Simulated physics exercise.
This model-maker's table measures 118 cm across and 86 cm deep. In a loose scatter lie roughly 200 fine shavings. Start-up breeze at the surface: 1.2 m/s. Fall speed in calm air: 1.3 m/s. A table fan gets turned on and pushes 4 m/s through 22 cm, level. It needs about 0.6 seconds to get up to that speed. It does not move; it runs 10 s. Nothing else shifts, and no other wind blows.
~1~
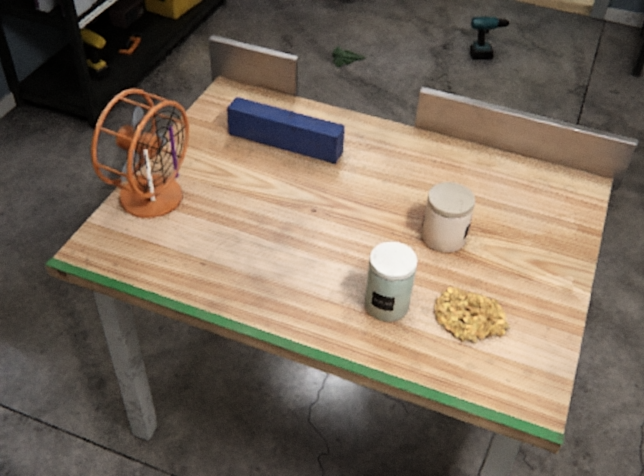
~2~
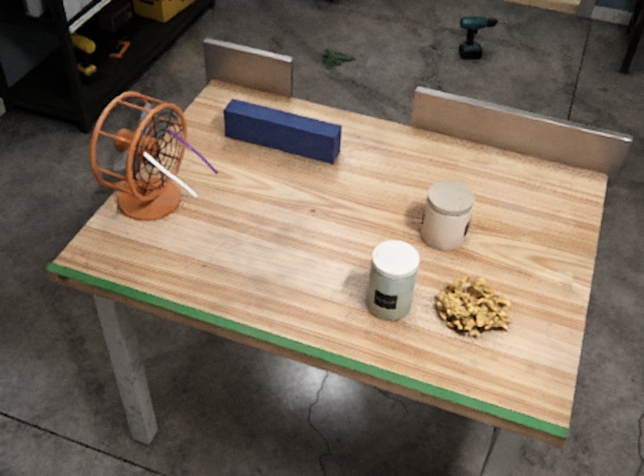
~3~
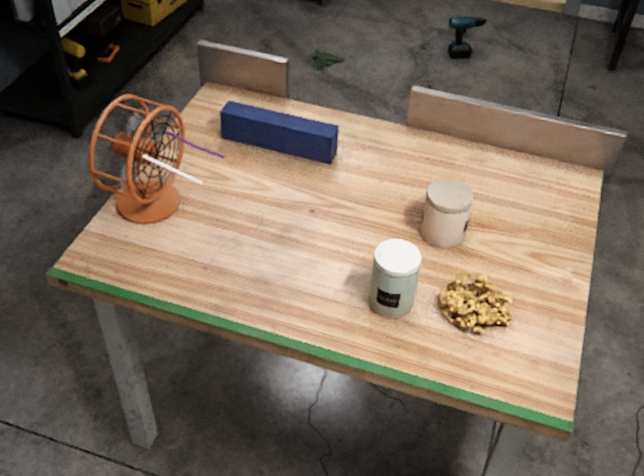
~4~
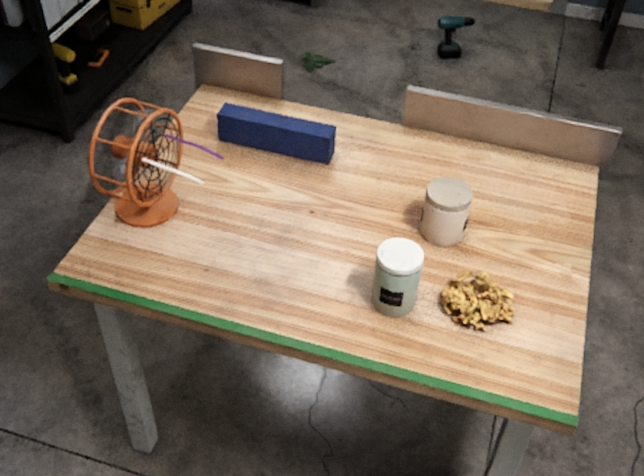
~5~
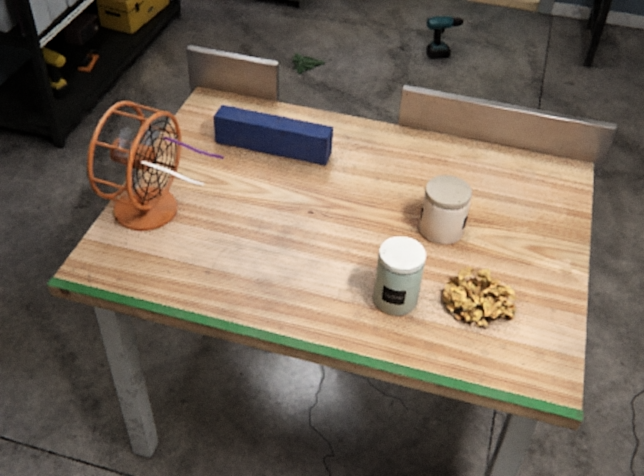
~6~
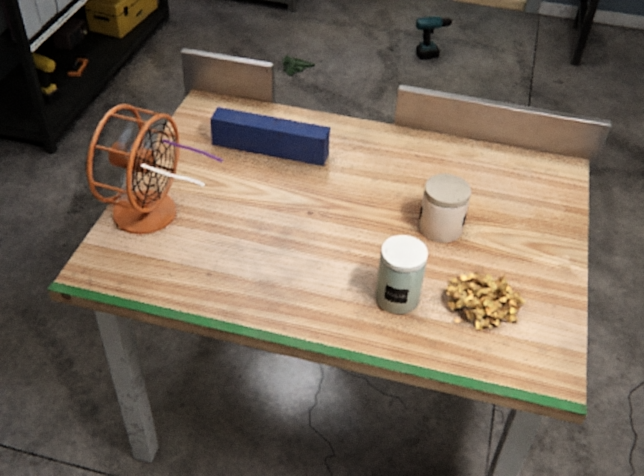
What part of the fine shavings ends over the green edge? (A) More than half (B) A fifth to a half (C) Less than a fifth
The answer is C.
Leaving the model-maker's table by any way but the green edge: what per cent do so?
Estimate: Close to 70 per cent.
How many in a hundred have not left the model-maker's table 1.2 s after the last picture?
I reckon some 40 %.
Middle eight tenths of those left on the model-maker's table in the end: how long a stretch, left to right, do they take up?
About 10 cm.
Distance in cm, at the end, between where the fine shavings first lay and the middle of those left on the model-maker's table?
That works out close to 5 centimetres.
Then, 1.2 s after the last picture the count stands so, 0 % are over the green edge; the middle of those still in play is near (479, 319).
Then, 2.4 s after the last picture the count stands so, 0 % are over the green edge; the middle of those still in play is near (472, 312).
Then, 4.7 s after the last picture the count stands so, 0 % are over the green edge; the middle of those still in play is near (452, 306).
Then, 9.2 s after the last picture, at the end, 0 % are over the green edge; the middle of those still in play is near (448, 304).
